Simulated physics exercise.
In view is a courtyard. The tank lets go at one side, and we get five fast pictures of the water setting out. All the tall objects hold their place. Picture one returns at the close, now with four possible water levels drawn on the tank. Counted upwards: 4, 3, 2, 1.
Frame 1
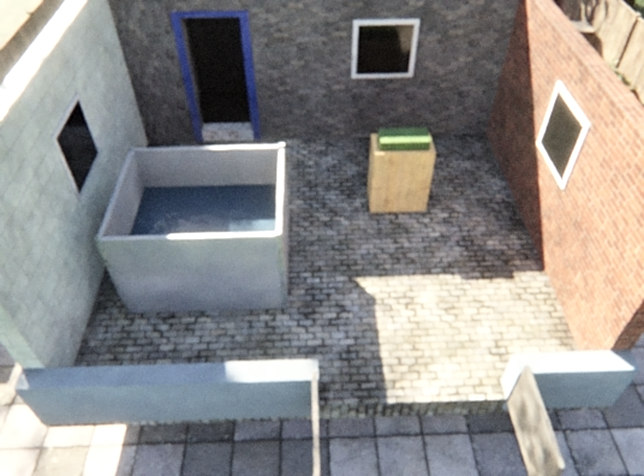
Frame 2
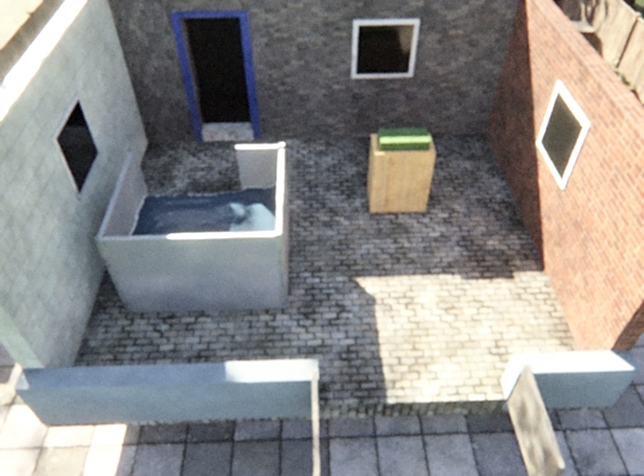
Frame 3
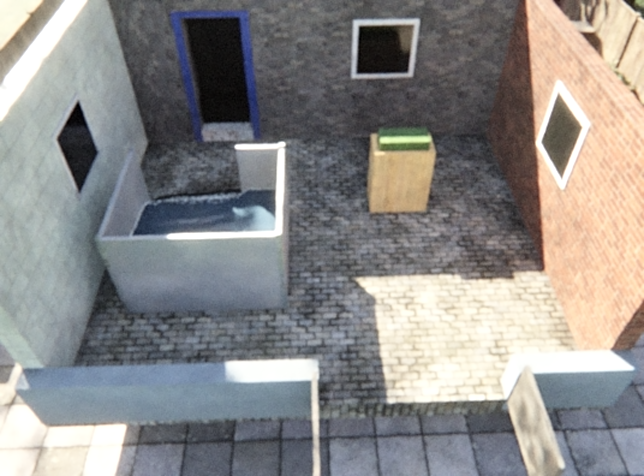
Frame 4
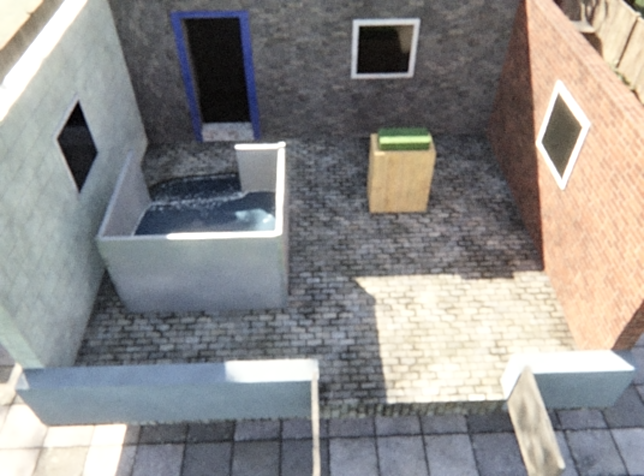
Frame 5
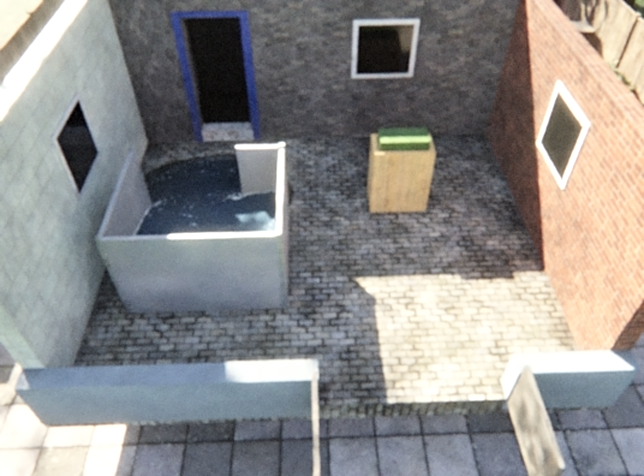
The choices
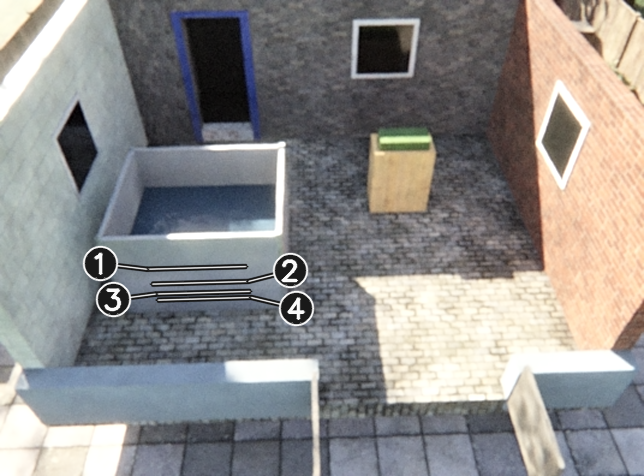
In a courtyard, the tank's back wall opens and water spreads out behind it across the paving.
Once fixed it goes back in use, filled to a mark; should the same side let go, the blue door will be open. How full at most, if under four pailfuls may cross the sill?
I would pick line 3.
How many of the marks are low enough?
Two of the four.
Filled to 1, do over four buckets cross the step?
Yes, it does.
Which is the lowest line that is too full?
That would be 2.
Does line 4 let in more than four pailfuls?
No.
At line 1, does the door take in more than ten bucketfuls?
Yes, clearly.
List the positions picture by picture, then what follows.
In the first frame, water in the tank at rest, its middle at (207, 225); foot of the blue doorway at (229, 141); open gate at (416, 354).
In the second frame, water covers 1 % of the ground, its front hidden from here.
In the third frame, water covers 4 % of the ground, its front hidden from here.
In the fourth frame, water covers 8 % of the ground, its front hidden from here.
In the fifth frame, water covers 13 % of the ground, its front hidden from here.
On the marked copy, 1 at (196, 267); 2 at (200, 282); 3 at (203, 292); 4 at (204, 298); from the bottom up 4, 3, 2, 1.
With 1, dozens of bucketfuls pour in.
With 2, about 8 bucketfuls get in.
With 3, a splash gets over, under a bucket.
With 4, nothing gets over.
